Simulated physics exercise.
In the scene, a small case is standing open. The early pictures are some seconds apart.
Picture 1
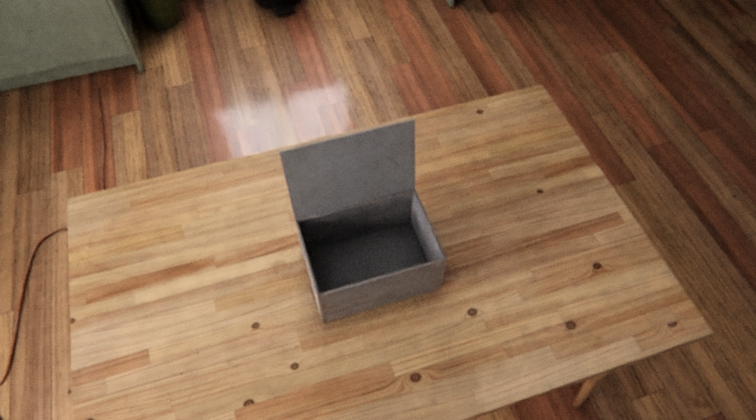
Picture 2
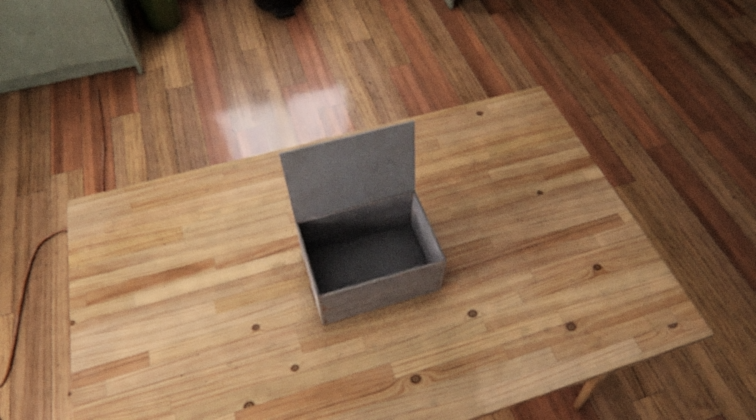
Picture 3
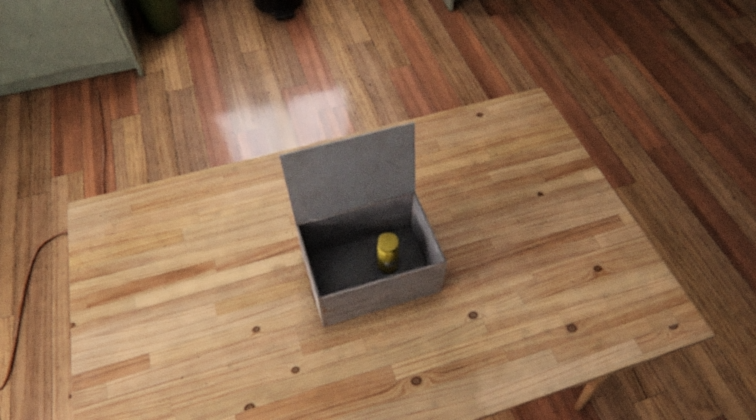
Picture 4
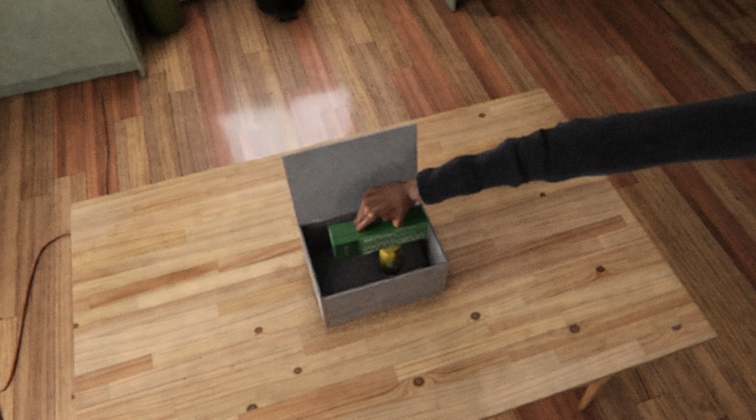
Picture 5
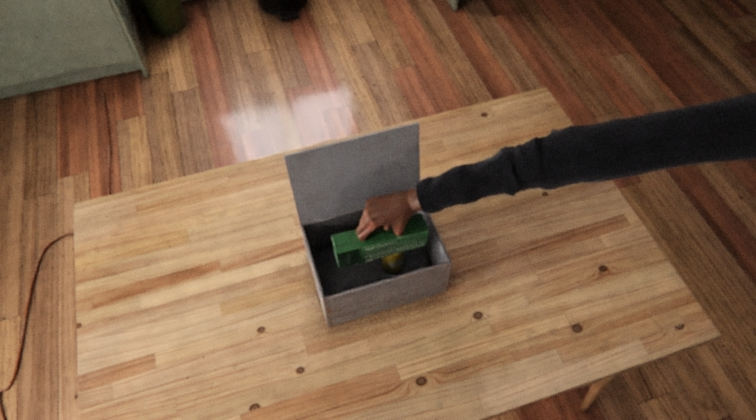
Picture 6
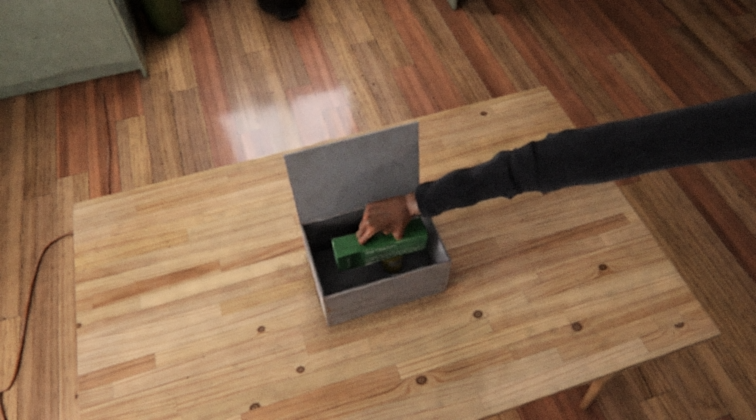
A hand in a dark sleeve reached in from the right and lowered a green carton into an open gray case on a wooden table, where a small yellow shaker had appeared earlier.
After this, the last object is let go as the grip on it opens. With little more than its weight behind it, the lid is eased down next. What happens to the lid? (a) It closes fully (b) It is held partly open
The answer is a.
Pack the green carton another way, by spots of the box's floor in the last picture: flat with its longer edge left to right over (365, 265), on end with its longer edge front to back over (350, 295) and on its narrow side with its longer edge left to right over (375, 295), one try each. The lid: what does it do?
First try: It sits on the rim; second try: It is held up; third try: It shuts flat.
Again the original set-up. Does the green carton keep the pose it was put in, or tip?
Once everything settles, it ends up at a slant.
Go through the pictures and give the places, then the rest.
In the first frame, the last thing is not in view yet.
In the second frame, the last thing is not in view yet.
In the third frame, the last thing is not in view yet; yellow shaker (388, 253).
The fourth frame shows coming down; green carton (379, 233); yellow shaker (390, 254).
The fifth frame shows coming down; green carton (380, 241).
The sixth frame shows in place under the hand; green carton (380, 245).
Then, 1.10 s after the last picture, lid starting down; green carton on its side near (395, 281).
Then, 1.70 s after the last picture, lid 47° above the rim; green carton on its side near (395, 281).
At rest, lid shut; tipped over in the box, green carton; yellow shaker in place. Seen from the same camera at the end, green carton near (395, 281).
